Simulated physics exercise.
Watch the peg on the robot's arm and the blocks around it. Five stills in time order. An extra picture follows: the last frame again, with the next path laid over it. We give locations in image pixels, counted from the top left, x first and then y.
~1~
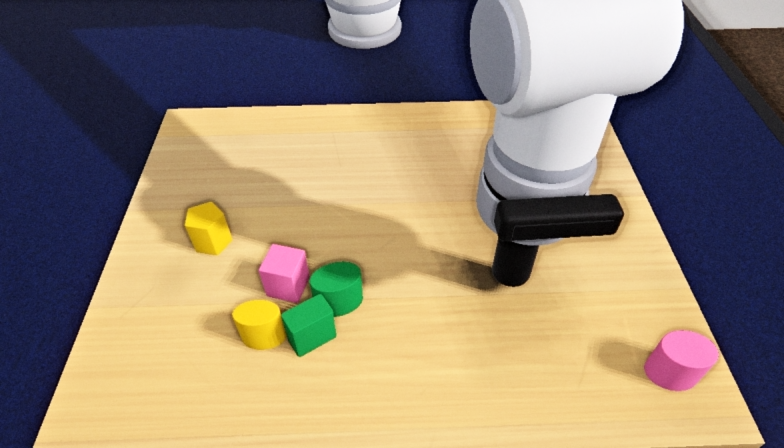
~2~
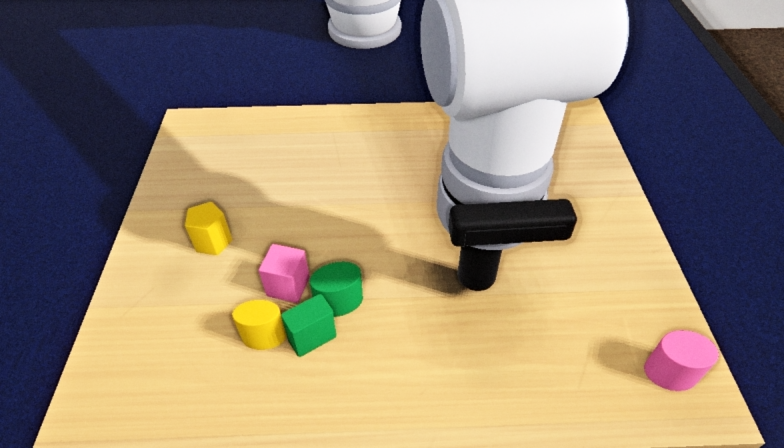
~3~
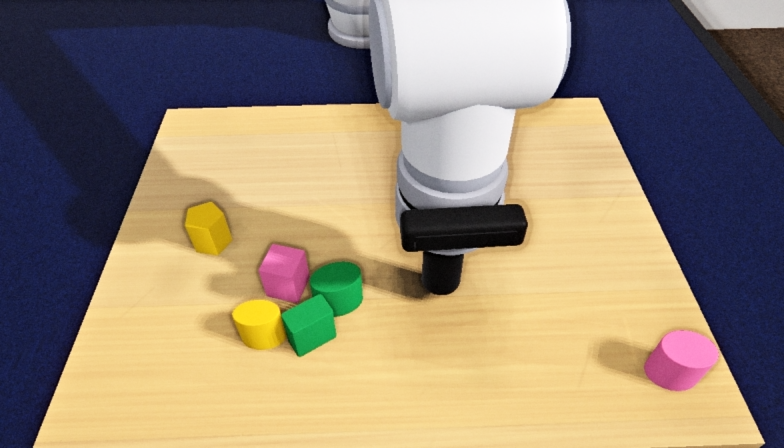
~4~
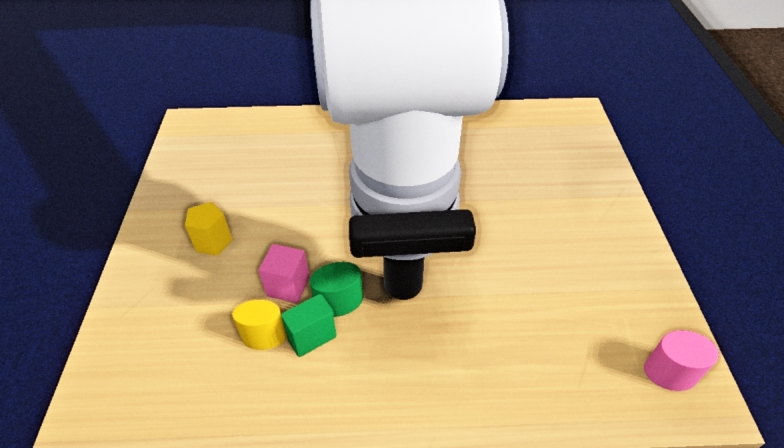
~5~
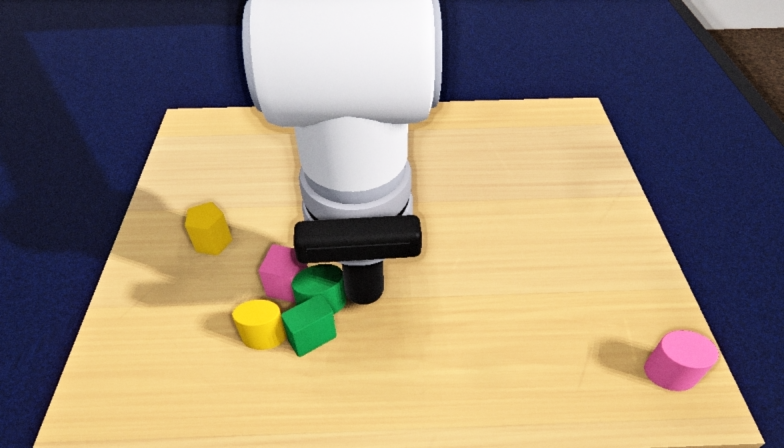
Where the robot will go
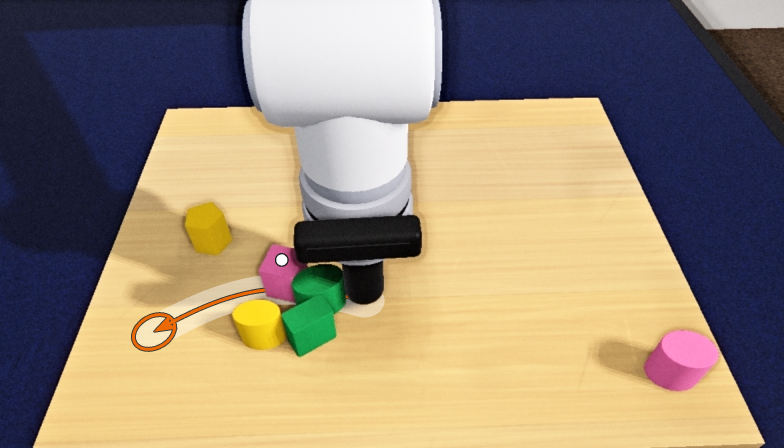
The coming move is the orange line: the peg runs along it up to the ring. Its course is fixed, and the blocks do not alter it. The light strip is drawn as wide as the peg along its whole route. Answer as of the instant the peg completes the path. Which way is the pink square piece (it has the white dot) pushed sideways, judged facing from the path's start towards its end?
Seen from start to end, it moves right.
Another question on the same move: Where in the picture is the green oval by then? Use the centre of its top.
It is at (223, 302).
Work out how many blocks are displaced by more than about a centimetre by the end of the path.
Total moved: Three or more.
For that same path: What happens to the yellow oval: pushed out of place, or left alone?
It will be nudged away from its spot.
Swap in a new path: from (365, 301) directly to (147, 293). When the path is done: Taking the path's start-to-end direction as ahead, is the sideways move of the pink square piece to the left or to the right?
It is displaced to the right.
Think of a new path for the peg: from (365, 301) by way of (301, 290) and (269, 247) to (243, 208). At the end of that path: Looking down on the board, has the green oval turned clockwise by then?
I'd say no.
Drawn move, from (365, 301) over (297, 289) and (226, 299) to (154, 332); the dot is on the pink square piece.
The first path, step by step. One third of the way, peg (293, 278); yellow oval (247, 323), turned 15° clockwise; pink square piece (249, 253), turned 55° clockwise; green oval (260, 289), turned 85° anticlockwise.
Two thirds of the way, peg (220, 289); yellow oval (247, 326), turned 15° clockwise; pink square piece (209, 245); green oval (223, 302).
At the end, peg (148, 321); yellow oval (247, 326), turned 15° clockwise; pink square piece (209, 245), turned 140° clockwise; green rectangular block still; green oval (223, 302), turned 190° anticlockwise.
